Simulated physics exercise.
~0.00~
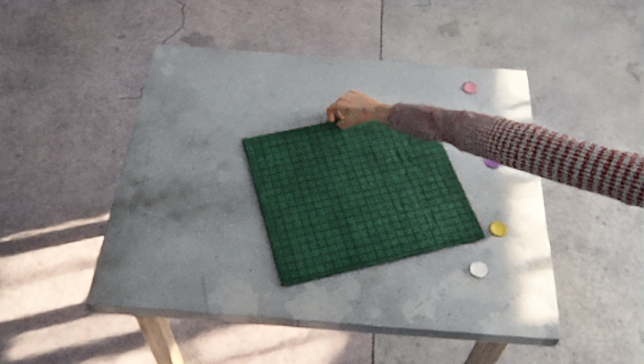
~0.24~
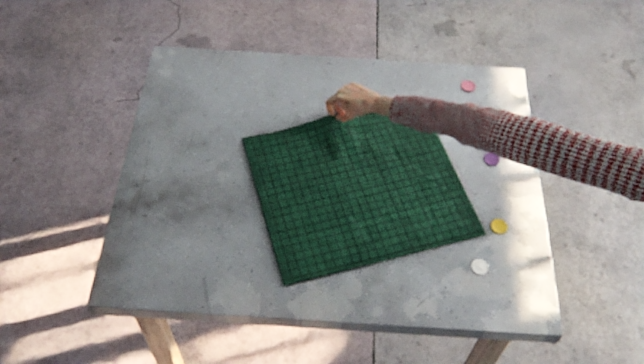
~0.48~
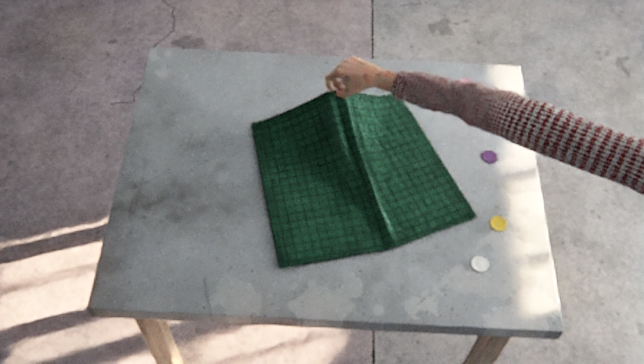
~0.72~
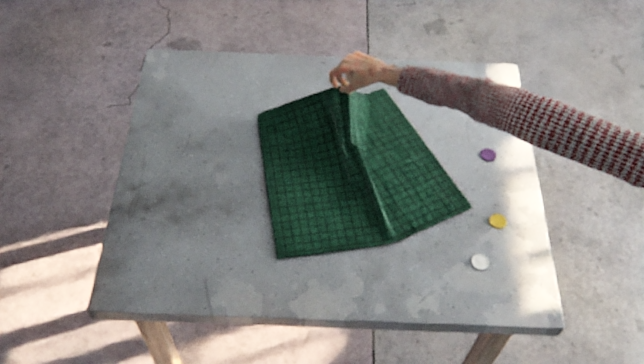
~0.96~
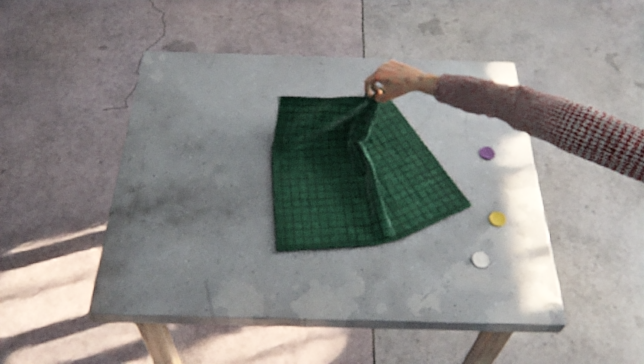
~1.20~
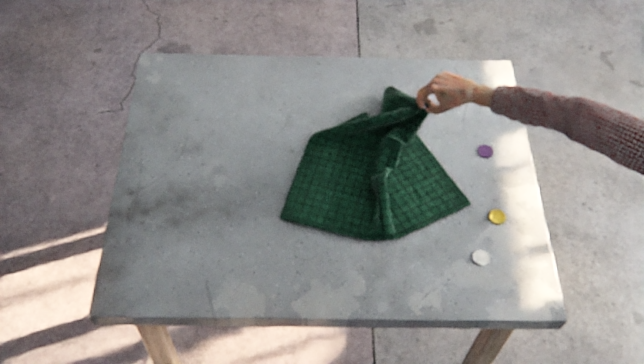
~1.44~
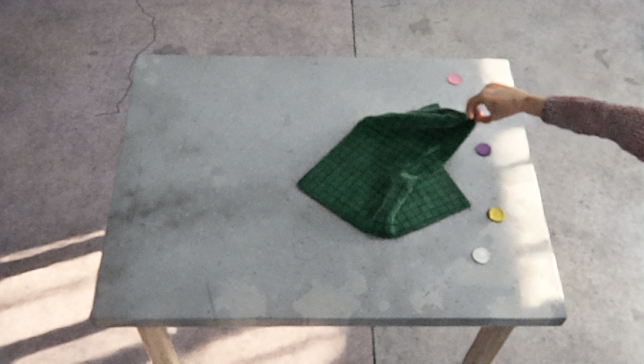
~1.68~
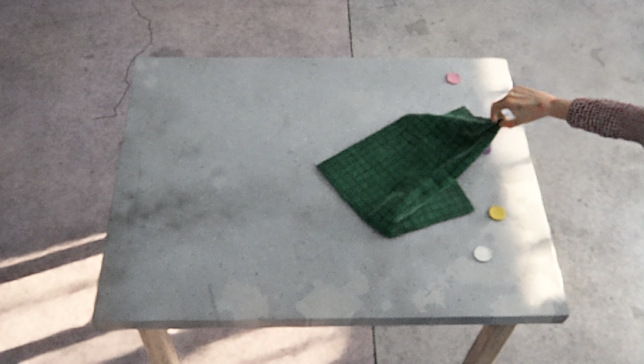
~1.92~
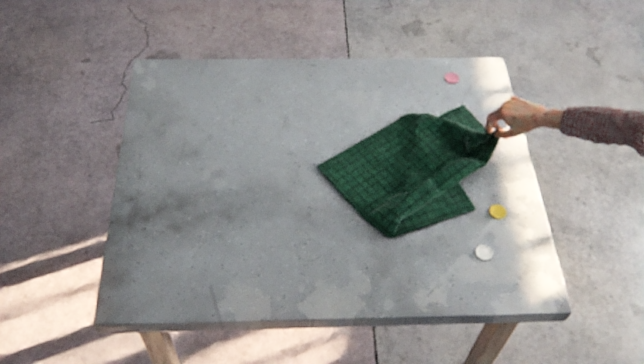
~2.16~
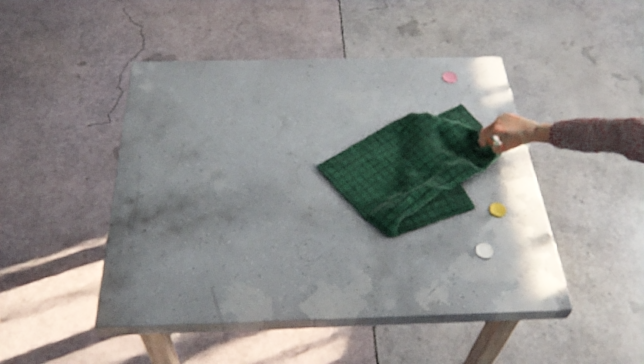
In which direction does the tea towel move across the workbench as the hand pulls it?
The tea towel moves to the right, as the viewer sees it.
